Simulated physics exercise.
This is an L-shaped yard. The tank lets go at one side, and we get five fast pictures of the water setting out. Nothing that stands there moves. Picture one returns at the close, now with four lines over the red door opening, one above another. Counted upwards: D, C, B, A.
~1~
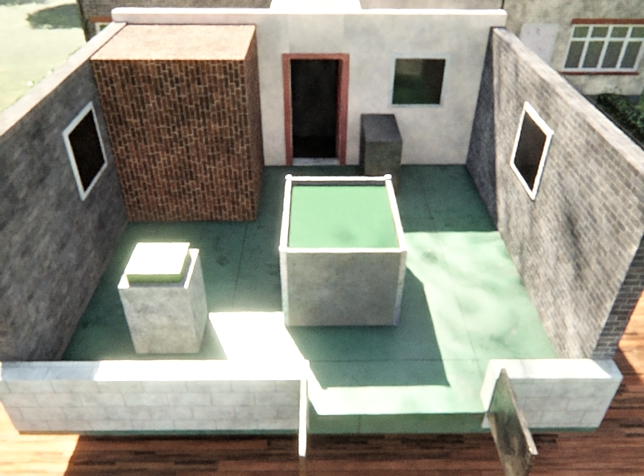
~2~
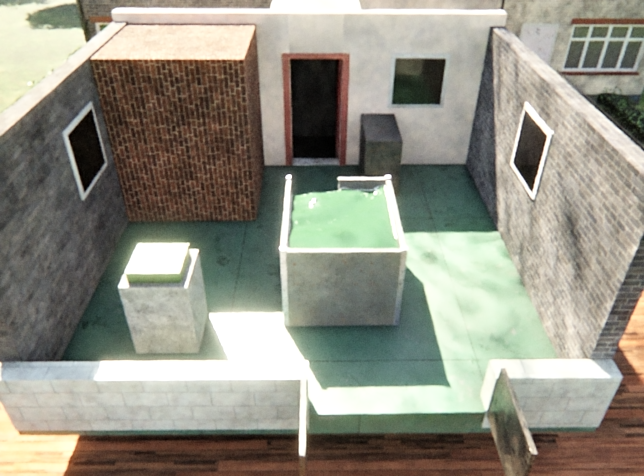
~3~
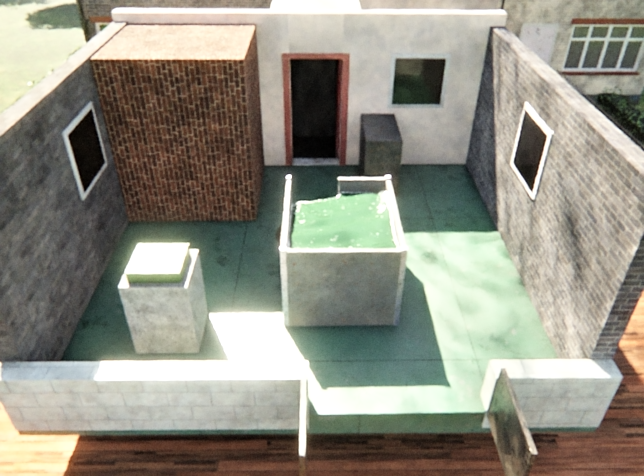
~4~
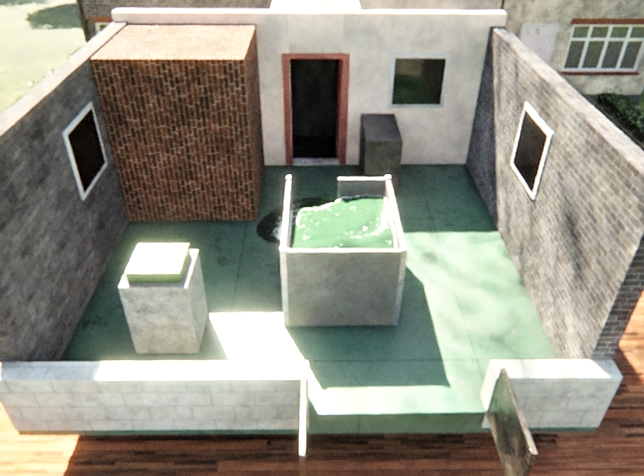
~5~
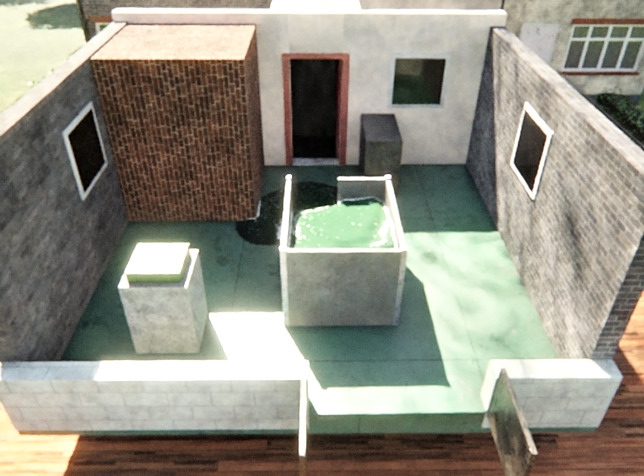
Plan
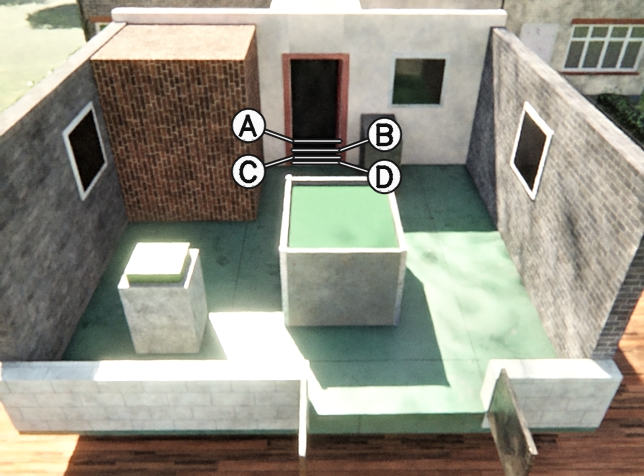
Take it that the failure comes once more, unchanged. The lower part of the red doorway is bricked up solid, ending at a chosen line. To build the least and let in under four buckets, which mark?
A is the one.
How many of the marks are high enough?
One of them.
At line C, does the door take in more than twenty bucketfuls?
Yes.
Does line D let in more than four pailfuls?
Yes.
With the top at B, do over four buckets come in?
Yes.
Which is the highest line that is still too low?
That is line B.
On the marked copy, A at (316, 141); B at (316, 150); C at (316, 157); D at (316, 162); from the bottom up D, C, B, A.
Choosing A, a bucket or two gets in.
Choosing B, about 11 bucketfuls get in.
Choosing C, dozens of bucketfuls pour in.
Choosing D, dozens of bucketfuls pour in.
